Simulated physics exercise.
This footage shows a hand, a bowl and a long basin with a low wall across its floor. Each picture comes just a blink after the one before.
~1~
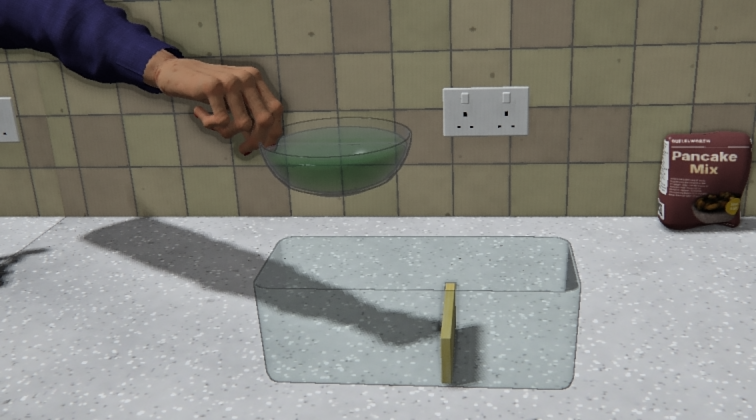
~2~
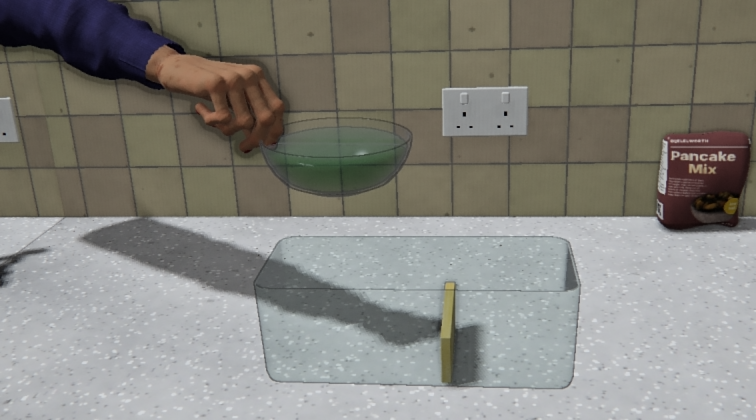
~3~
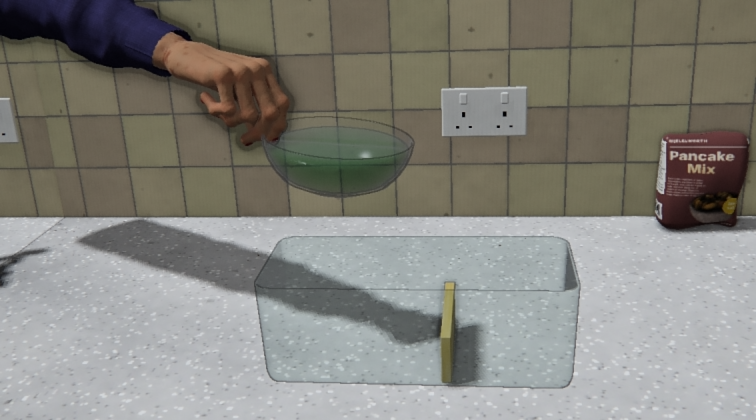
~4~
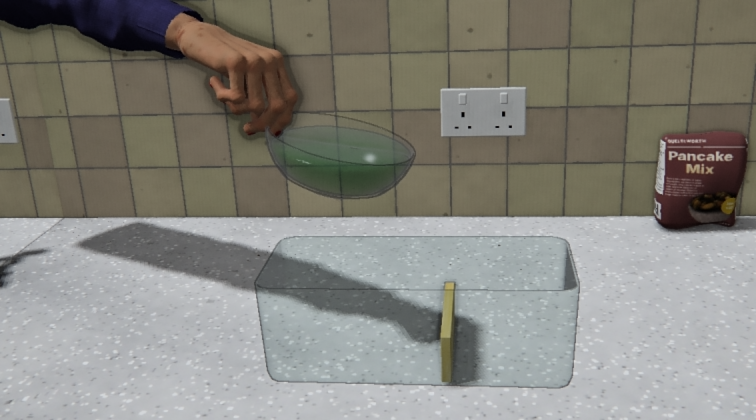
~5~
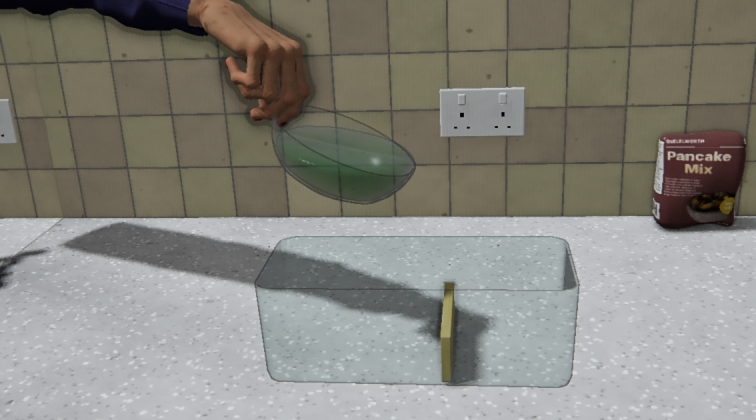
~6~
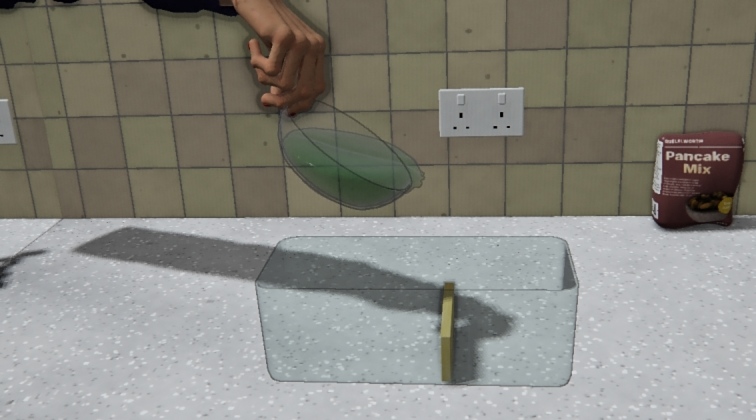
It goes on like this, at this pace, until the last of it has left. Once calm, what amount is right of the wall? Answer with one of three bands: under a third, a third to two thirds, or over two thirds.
A third to two thirds.
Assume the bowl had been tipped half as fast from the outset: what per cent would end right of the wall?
About 65 per cent would end up there.
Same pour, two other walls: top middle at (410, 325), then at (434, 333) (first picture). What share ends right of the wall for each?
In order, 75 and 45 in a hundred.
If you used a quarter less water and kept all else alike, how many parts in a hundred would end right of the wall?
Estimated share: Around 40 %.
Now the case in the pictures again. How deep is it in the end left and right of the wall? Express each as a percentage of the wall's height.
Left about 20, right about 30.
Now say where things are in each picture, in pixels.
The first picture shows tilt 0°; pouring edge (411, 137); surface from (268, 144) to (409, 142); the long basin's rim runs from (267, 262) to (574, 264); the wall's top is at (448, 310).
The second picture shows tilt 2°; pouring edge (411, 139); surface from (268, 143) to (409, 144).
The third picture shows tilt 7°; pouring edge (413, 146); surface from (269, 139) to (410, 148).
The fourth picture shows tilt 14°; pouring edge (414, 156); surface from (273, 135) to (412, 152).
The fifth picture shows tilt 25°; pouring edge (414, 170); surface from (278, 133) to (404, 159); 3 per cent is over the edge.
The sixth picture shows tilt 37°; pouring edge (410, 185); surface from (285, 135) to (385, 159); 11 per cent is over the edge.
A moment on, the bowl is tipped right over and 2 per cent is still to pour, 38 is left of the wall and 42 right of it.
Next, the bowl is tipped right over and 0 per cent is still to pour, 49 is left of the wall and 40 right of it.
Then the bowl is tipped right over and 0 per cent is still to pour, 48 is left of the wall and 43 right of it.
Later the bowl is tipped right over and 0 per cent is still to pour, 50 is left of the wall and 44 right of it.
At rest 50 per cent lies left of the wall, 44 right of it and 6 outside.
